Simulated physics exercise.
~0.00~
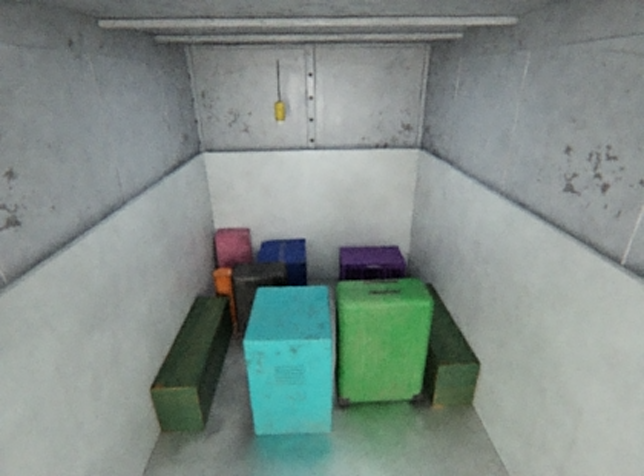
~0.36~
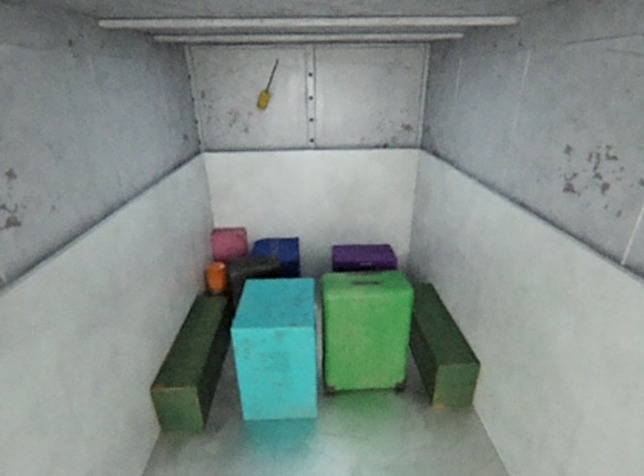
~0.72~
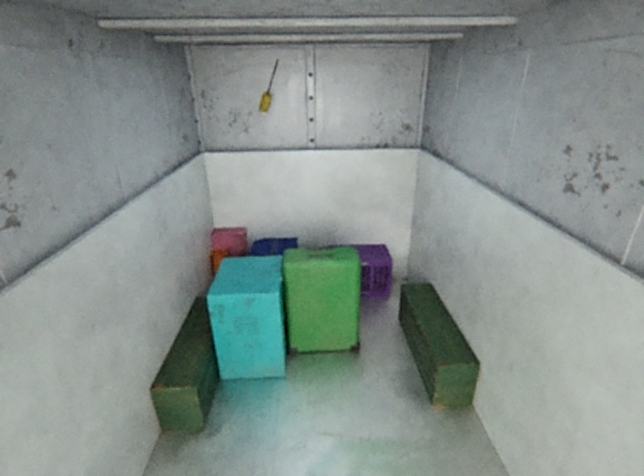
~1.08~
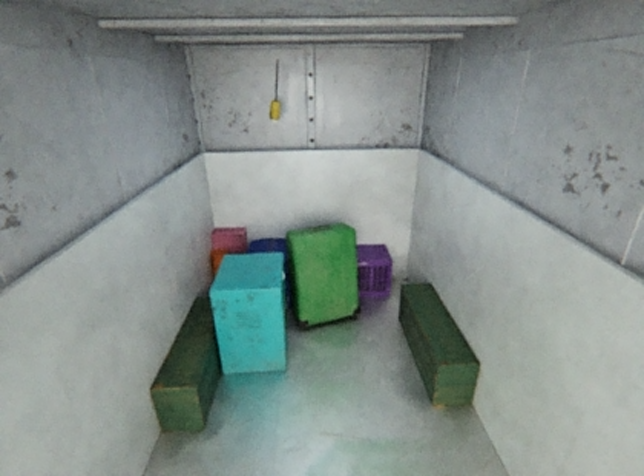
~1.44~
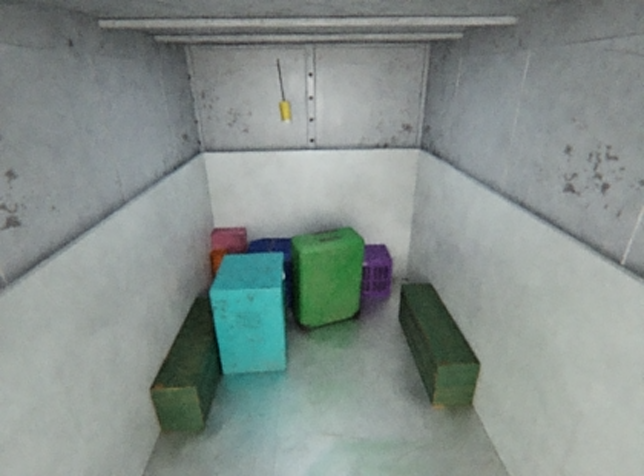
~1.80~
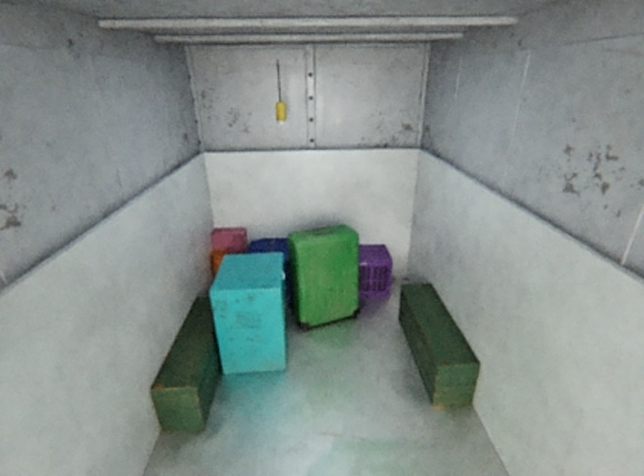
In a van's load bay, boxes and cases slide forward and left, then settle upright.
